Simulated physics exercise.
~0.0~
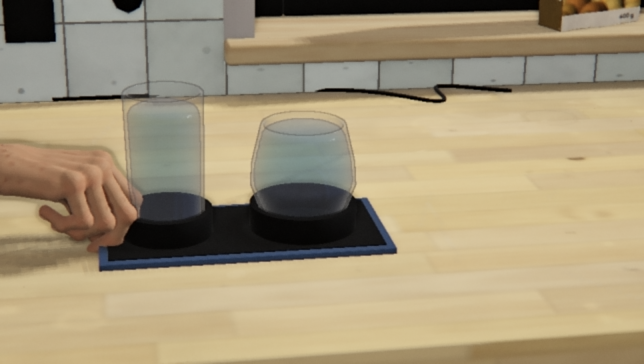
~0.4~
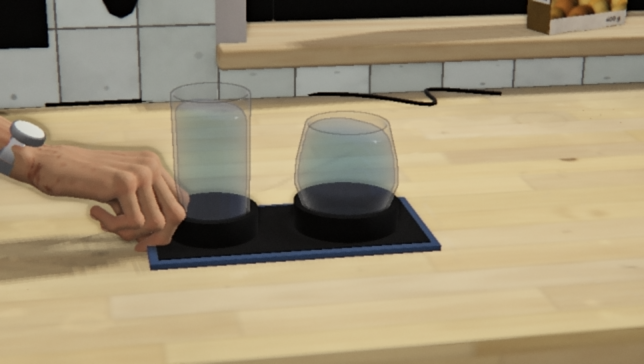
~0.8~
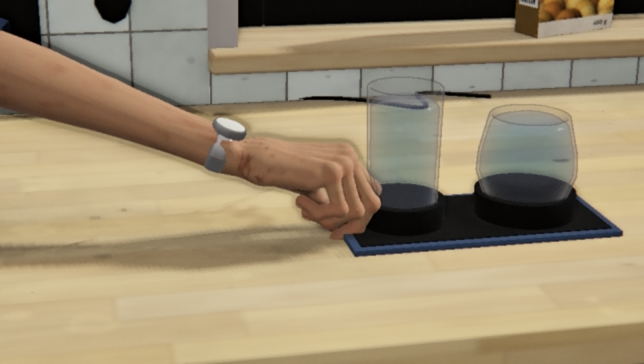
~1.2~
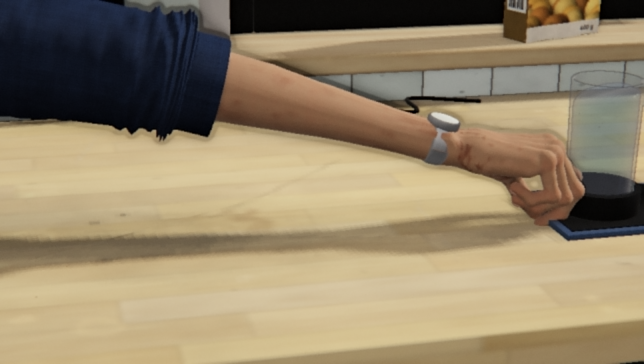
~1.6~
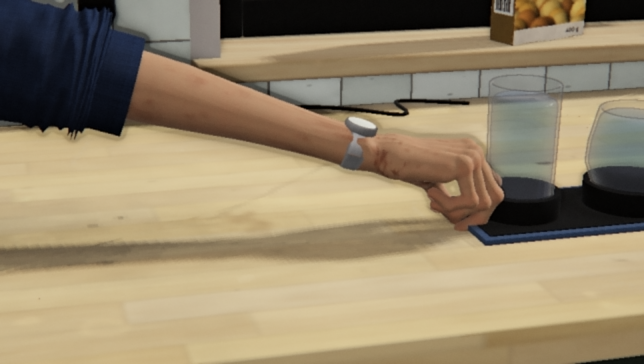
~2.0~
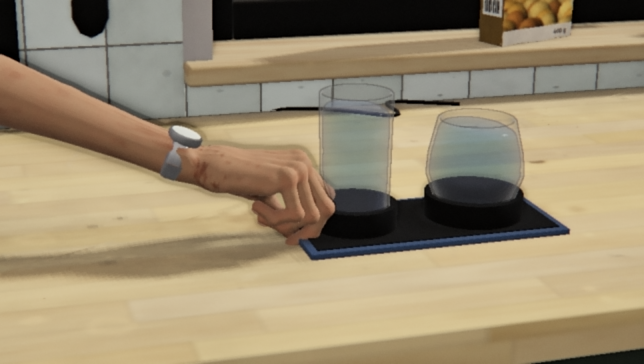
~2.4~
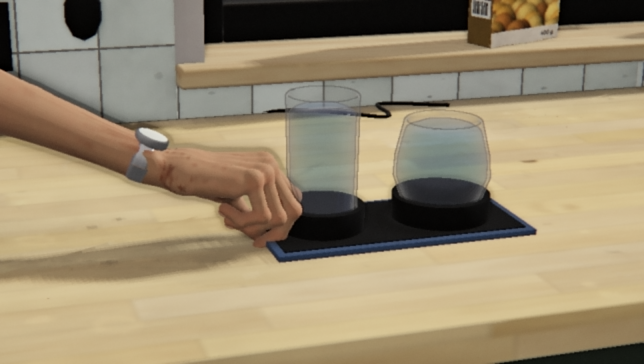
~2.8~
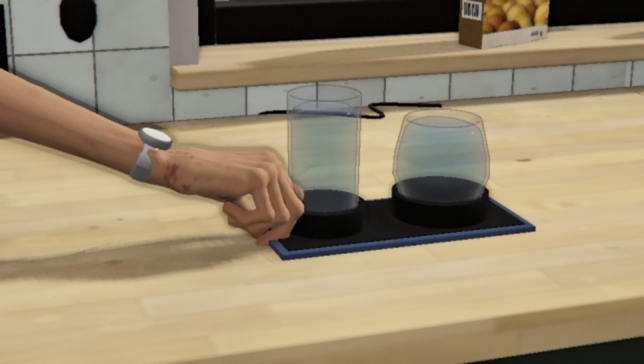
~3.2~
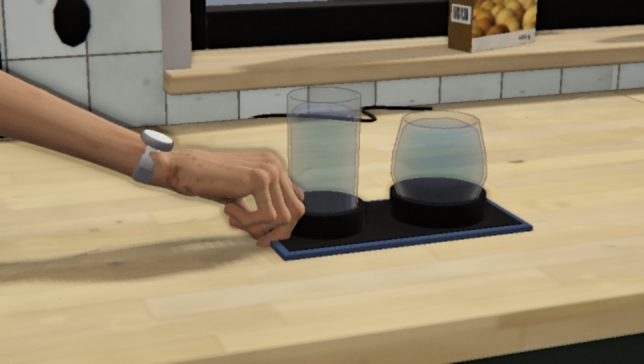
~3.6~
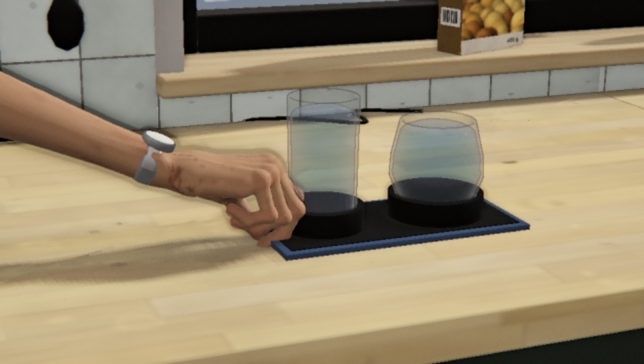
A hand sliding a tray holding a slim glass and a round-bellied glass right across a wooden counter, then partway back, and stopping.
